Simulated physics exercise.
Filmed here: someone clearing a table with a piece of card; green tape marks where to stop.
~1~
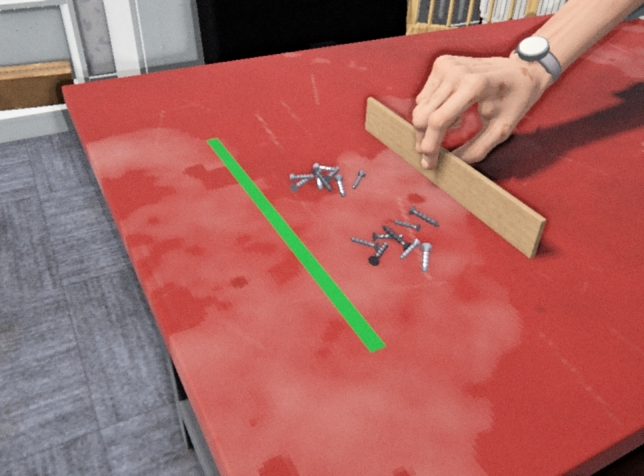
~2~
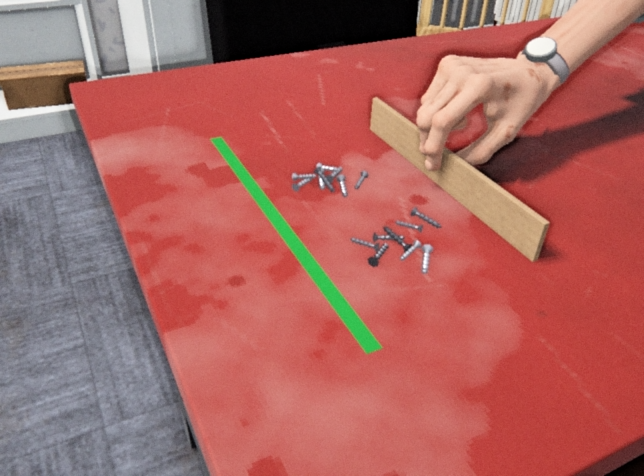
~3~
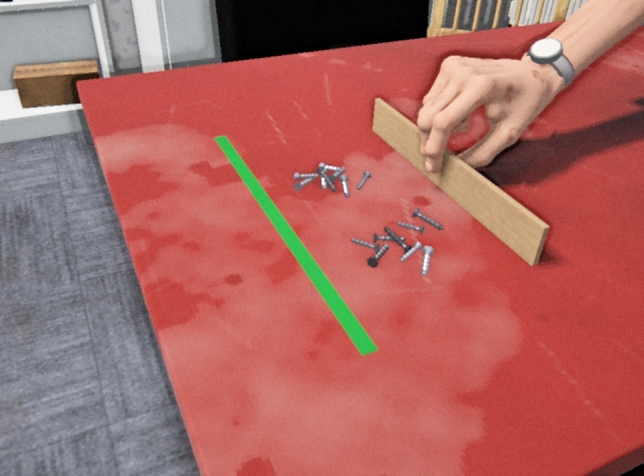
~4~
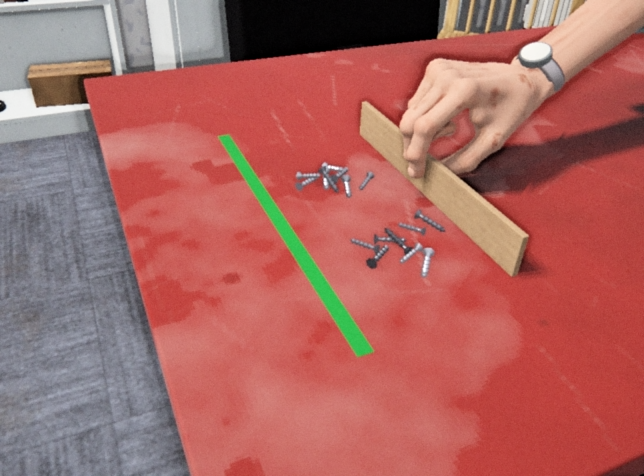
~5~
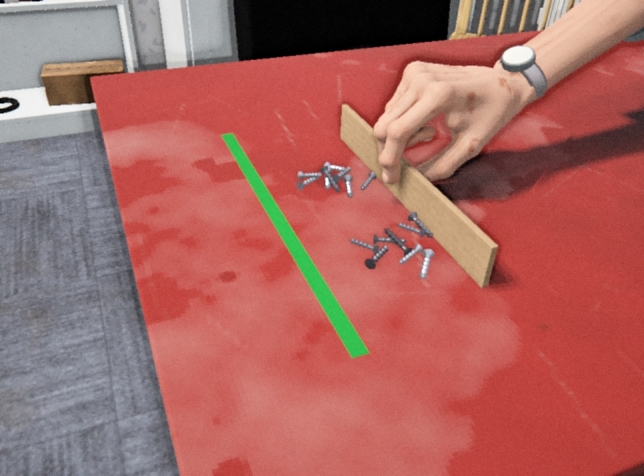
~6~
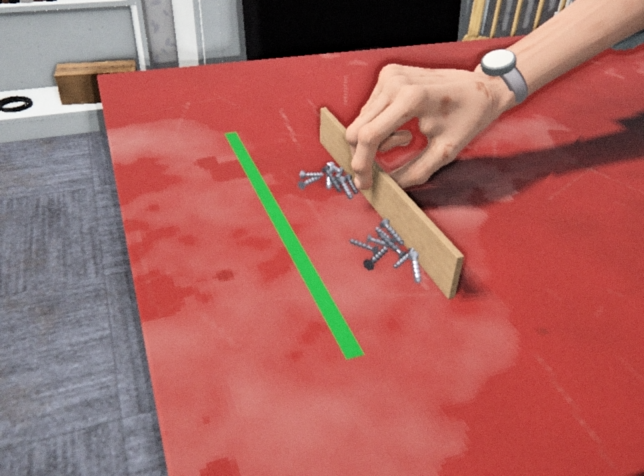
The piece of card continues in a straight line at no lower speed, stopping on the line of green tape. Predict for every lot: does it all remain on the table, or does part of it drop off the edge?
Outcome: The nearer lot loses nothing. The farther lot loses nothing.
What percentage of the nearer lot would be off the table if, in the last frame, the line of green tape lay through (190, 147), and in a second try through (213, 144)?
Off the table: Some 0 per cent first, 0 per cent second.
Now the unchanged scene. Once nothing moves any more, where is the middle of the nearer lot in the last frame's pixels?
About (277, 269), in pixels of the final view.
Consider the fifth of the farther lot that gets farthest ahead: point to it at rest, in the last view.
Resting point: Close to (218, 198).
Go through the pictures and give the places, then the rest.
In the first picture, piece of card at (522, 226), at rest; green tape at (218, 147), well back from the edge; edge at (138, 265); nearer lot at (389, 237), a few steel screws; farther lot at (319, 181), a few steel screws.
In the second picture, piece of card at (525, 229), at rest; farther lot at (321, 180).
In the third picture, piece of card at (525, 232); nearer lot at (391, 239).
In the fourth picture, piece of card at (505, 241); farther lot at (326, 180).
In the fifth picture, piece of card at (475, 251); nearer lot at (391, 240), a small part pushed along.
In the sixth picture, piece of card at (443, 261); green tape at (234, 141); edge at (128, 250); nearer lot at (384, 244), about a third pushed along; farther lot at (329, 180), a small part pushed along.
Then, 0.27 s past the last view, piece of card still moving, near (323, 176); nearer lot all on the table, its front near (319, 261); farther lot all on the table, its front near (276, 189).
Then, 0.56 s past the last view, piece of card stopped at the green tape; nearer lot all on the table, its front near (248, 257); farther lot all on the table, its front near (231, 196).
Then, 0.84 s past the last view, piece of card stopped at the green tape; nearer lot all on the table, its front near (233, 241); farther lot all on the table, its front near (205, 183).
Finally, piece of card stopped at the green tape; nearer lot all on the table, its front near (232, 239); farther lot all on the table, its front near (205, 183).
